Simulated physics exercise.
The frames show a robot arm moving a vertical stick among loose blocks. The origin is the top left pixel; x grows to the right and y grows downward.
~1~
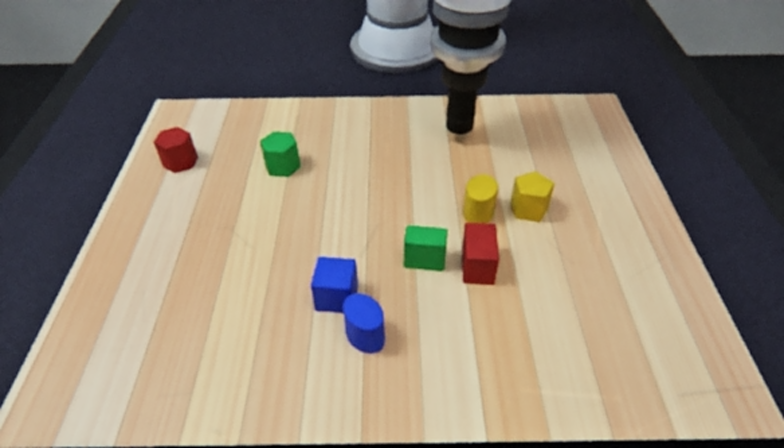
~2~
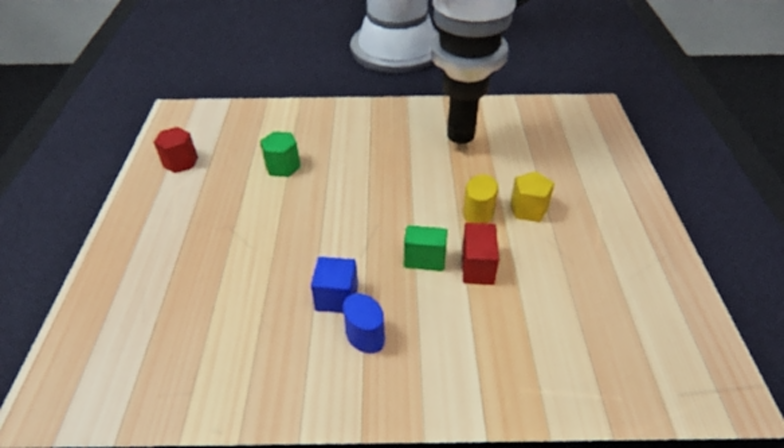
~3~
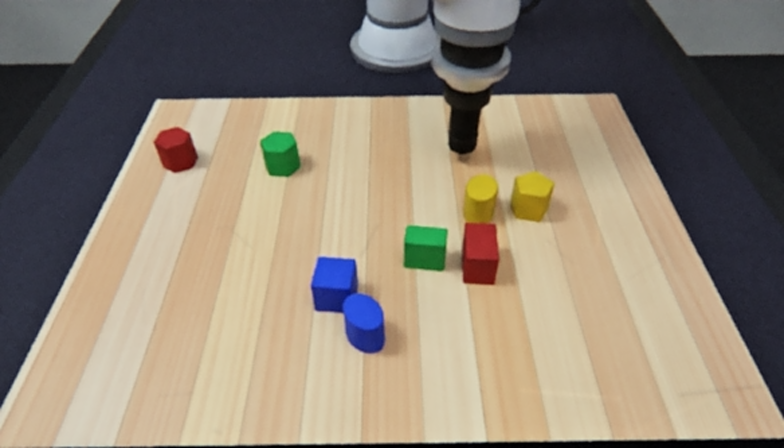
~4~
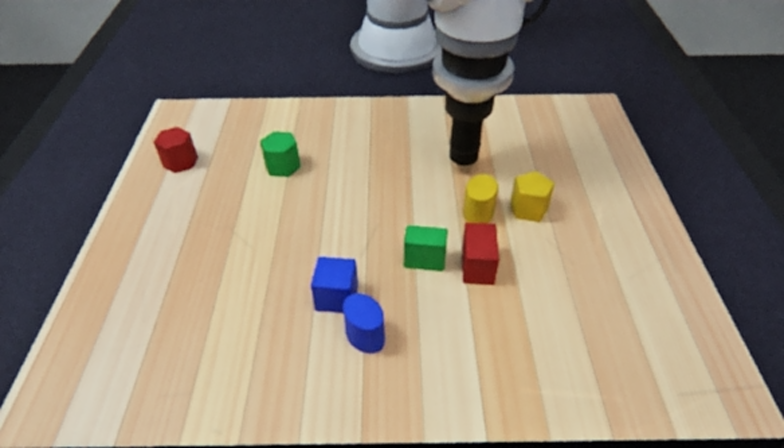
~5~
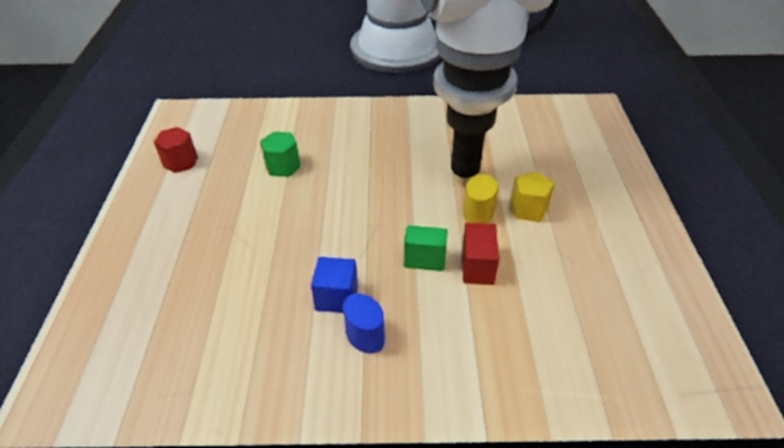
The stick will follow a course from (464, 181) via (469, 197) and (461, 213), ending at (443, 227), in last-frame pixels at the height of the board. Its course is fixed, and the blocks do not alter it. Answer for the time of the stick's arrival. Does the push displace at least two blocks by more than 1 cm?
No, it doesn't check out.
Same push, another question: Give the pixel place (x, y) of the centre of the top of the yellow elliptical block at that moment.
Most likely (488, 206).
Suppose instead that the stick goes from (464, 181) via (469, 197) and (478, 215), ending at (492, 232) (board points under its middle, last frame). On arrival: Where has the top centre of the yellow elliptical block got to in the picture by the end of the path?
Its top face will be centred at roughly (513, 231).
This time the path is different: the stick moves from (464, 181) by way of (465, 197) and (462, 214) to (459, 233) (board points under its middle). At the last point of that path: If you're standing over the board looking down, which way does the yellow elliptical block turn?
It makes a counterclockwise turn.
The first path, step by step. Halfway along, stick at (469, 196); yellow elliptical block at (488, 203).
At the end, stick at (444, 216); red oblong still; yellow elliptical block at (488, 206), turned 15° anticlockwise.
